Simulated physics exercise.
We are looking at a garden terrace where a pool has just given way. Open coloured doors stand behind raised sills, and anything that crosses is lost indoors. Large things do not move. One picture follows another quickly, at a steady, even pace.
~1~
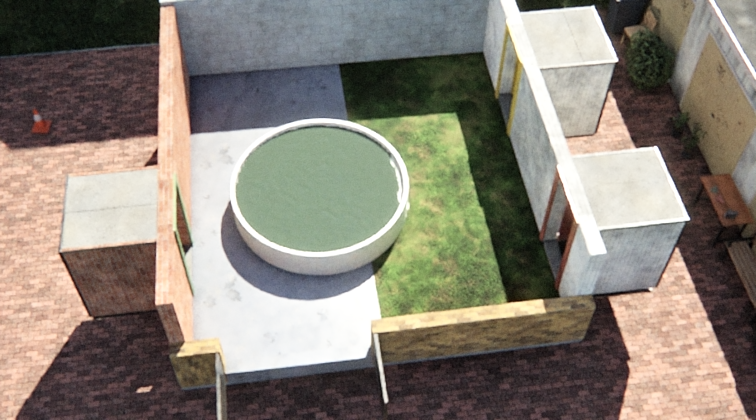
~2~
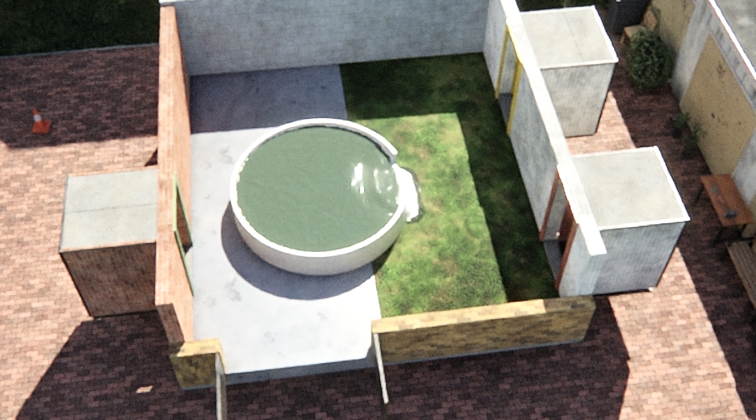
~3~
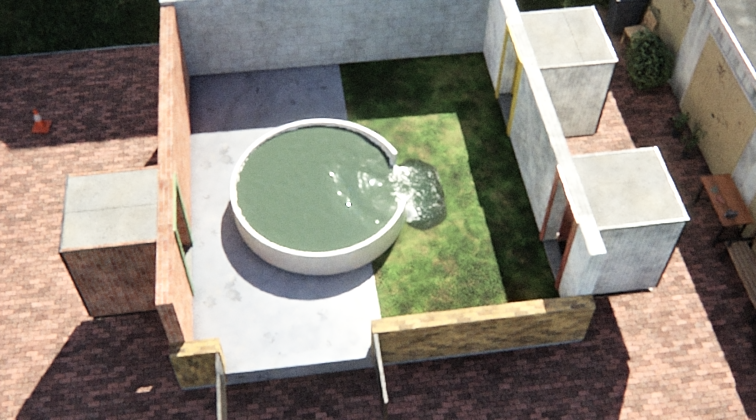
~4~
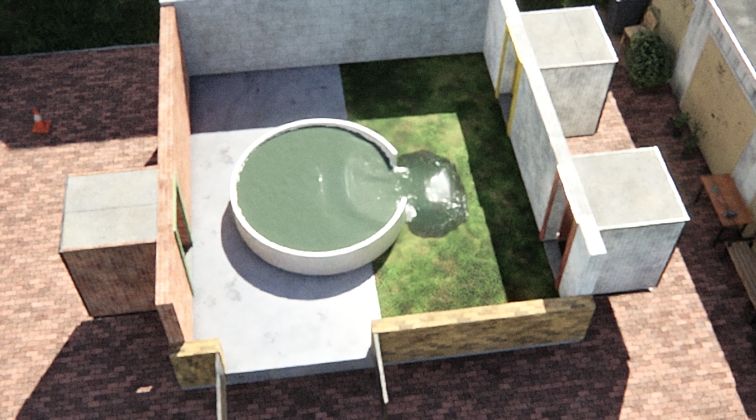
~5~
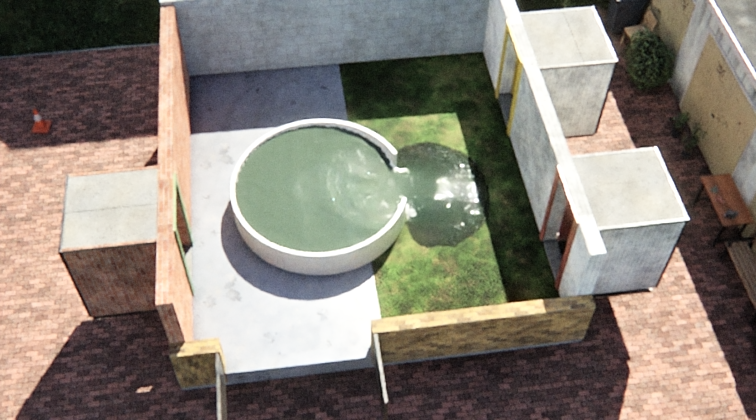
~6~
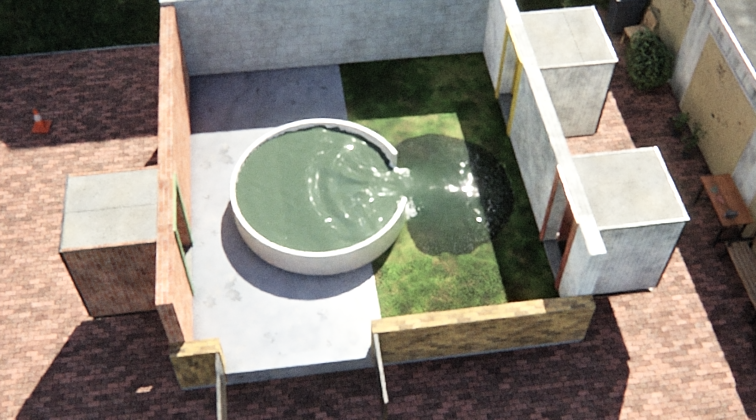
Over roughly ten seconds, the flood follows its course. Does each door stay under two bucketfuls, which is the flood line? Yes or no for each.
Red door - no, it floods; yellow door - yes, stays under; green door - yes, stays under.
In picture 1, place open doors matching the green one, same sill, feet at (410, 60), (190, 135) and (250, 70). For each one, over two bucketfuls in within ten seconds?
In turn: Takes more, takes less, keeps below it.
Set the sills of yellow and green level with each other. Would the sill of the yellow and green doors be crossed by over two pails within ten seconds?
Looks like the yellow door surpasses that amount while the green door doesn't reach that amount.
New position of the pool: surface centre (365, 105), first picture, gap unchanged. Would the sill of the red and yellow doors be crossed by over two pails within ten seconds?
Red door exceeds the limit, yellow door exceeds the limit.
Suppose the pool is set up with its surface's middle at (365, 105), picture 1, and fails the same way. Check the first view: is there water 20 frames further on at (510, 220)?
At that place: Wet.
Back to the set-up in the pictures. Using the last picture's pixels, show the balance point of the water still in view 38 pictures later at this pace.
It's close to (394, 189).
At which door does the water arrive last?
That would be the green one.
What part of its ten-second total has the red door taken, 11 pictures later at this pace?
Around 0 percent.
A moment on, water covers 20 % of the floor; the red door not reached, the yellow door not reached, the green door not reached.
Next, water covers 25 % of the floor; the red door under two buckets in, the yellow door wet at the sill, nothing in, the green door not reached.
Then, water covers 40 % of the floor; the red door over two buckets in, the yellow door wet at the sill, nothing in, the green door not reached.
Later, water covers 65 % of the floor; the red door far over two buckets in, the yellow door wet at the sill, nothing in, the green door not reached.
In the end, water covers 95 % of the floor; the red door far over two buckets in, the yellow door wet at the sill, nothing in, the green door wet at the sill, nothing in.
